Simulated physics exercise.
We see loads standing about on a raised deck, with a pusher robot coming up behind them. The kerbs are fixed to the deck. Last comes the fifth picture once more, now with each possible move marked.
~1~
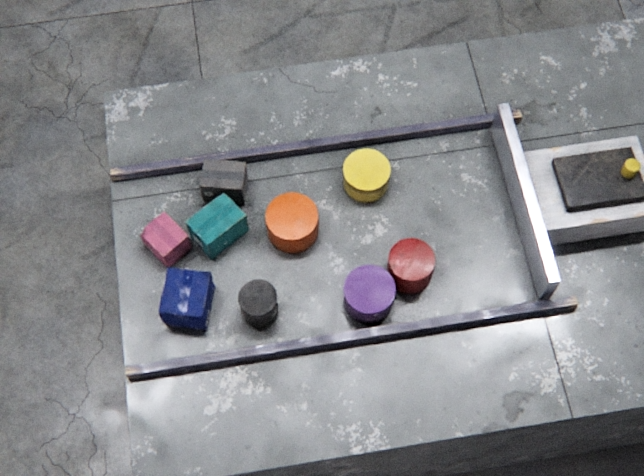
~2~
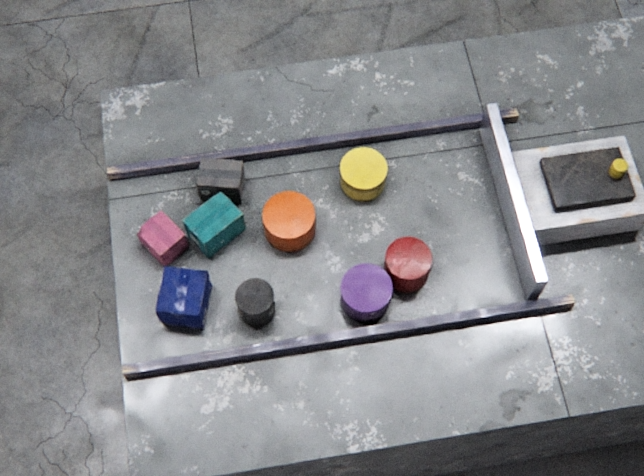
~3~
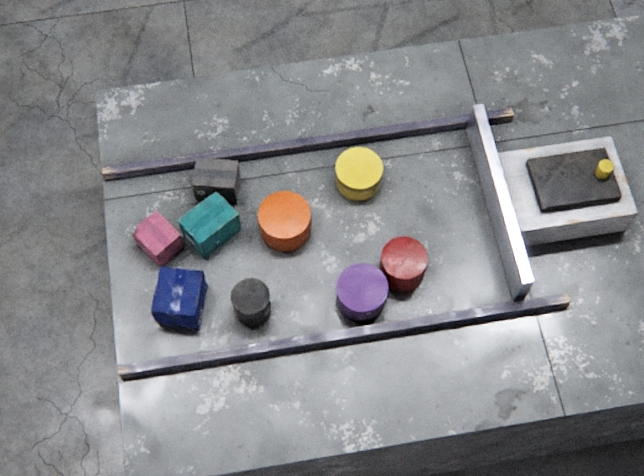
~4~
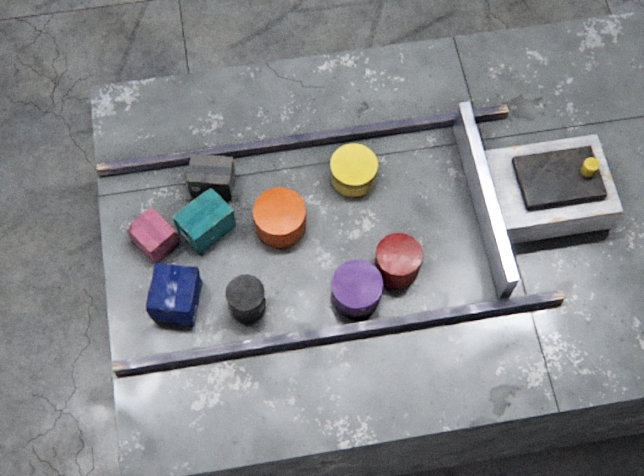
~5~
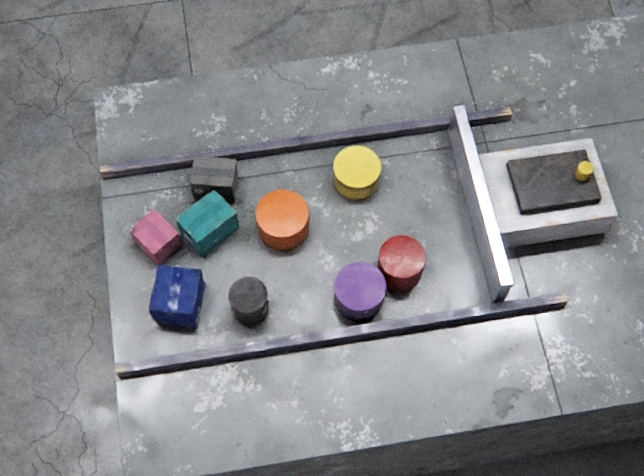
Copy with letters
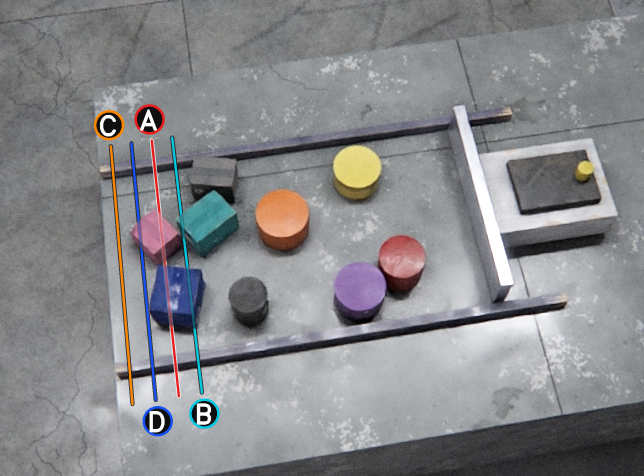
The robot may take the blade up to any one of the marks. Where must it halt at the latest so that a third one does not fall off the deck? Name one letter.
B.
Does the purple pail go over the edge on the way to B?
No.
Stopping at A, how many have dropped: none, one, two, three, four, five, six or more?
Five.
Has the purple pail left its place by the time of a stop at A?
Yes.
On the marked copy, A at (164, 260); B at (186, 257); C at (121, 267); D at (143, 264).
Following B. Soon after the start, robot (443, 197); purple pail (332, 303); yellow pail (335, 177).
Later, robot (338, 213); pink box (141, 244); blue box (169, 294).
In the end, robot (254, 226); blue box over the edge; pink box (112, 263); one fallen.
As for the rest, A drops five; C drops nine; D drops five.
